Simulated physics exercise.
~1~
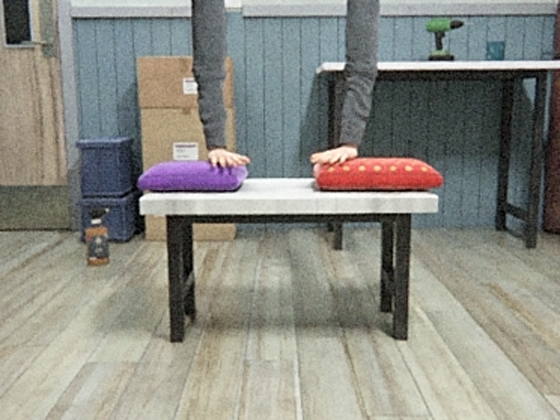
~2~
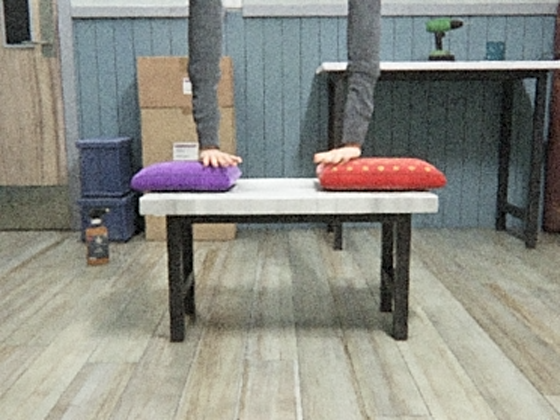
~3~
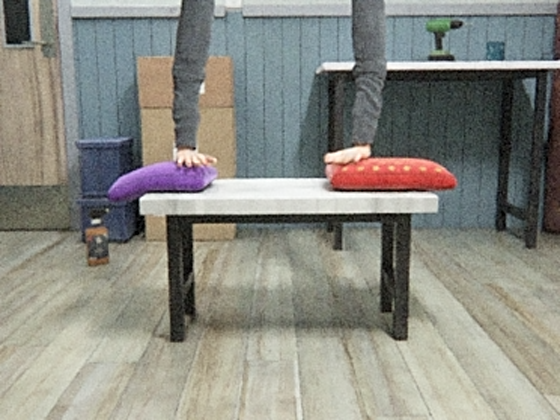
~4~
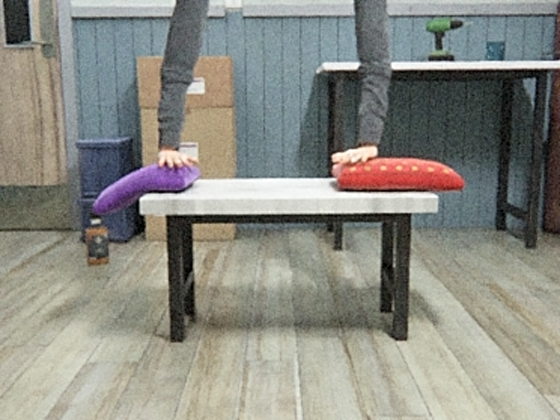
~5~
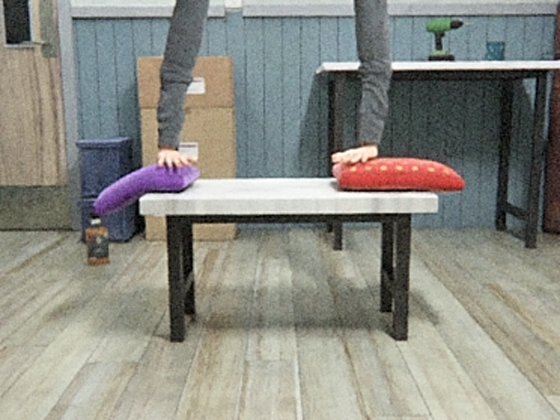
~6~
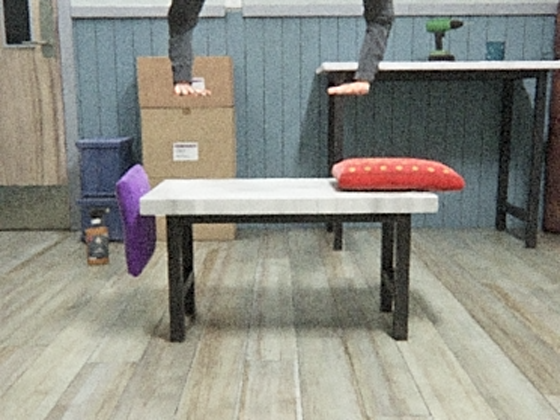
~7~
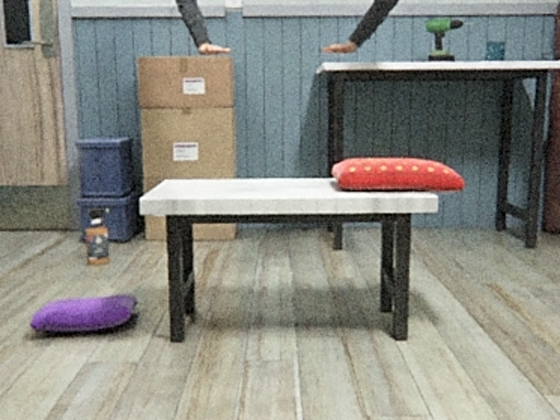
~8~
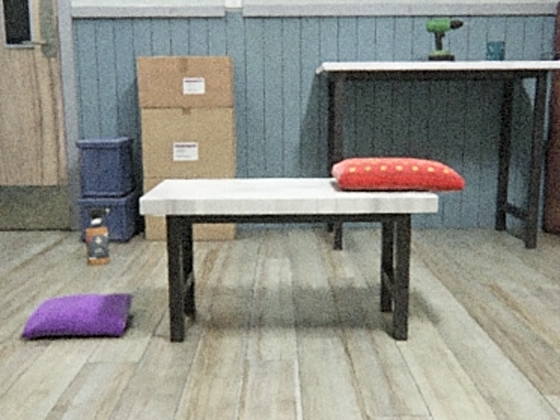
On a pale side table in a room with a wooden floor, two hands slid a purple soft bag left until it drooped over the edge and a red pillow slightly right, then lifted away; the bag dropped to the floor while the pillow stayed put.
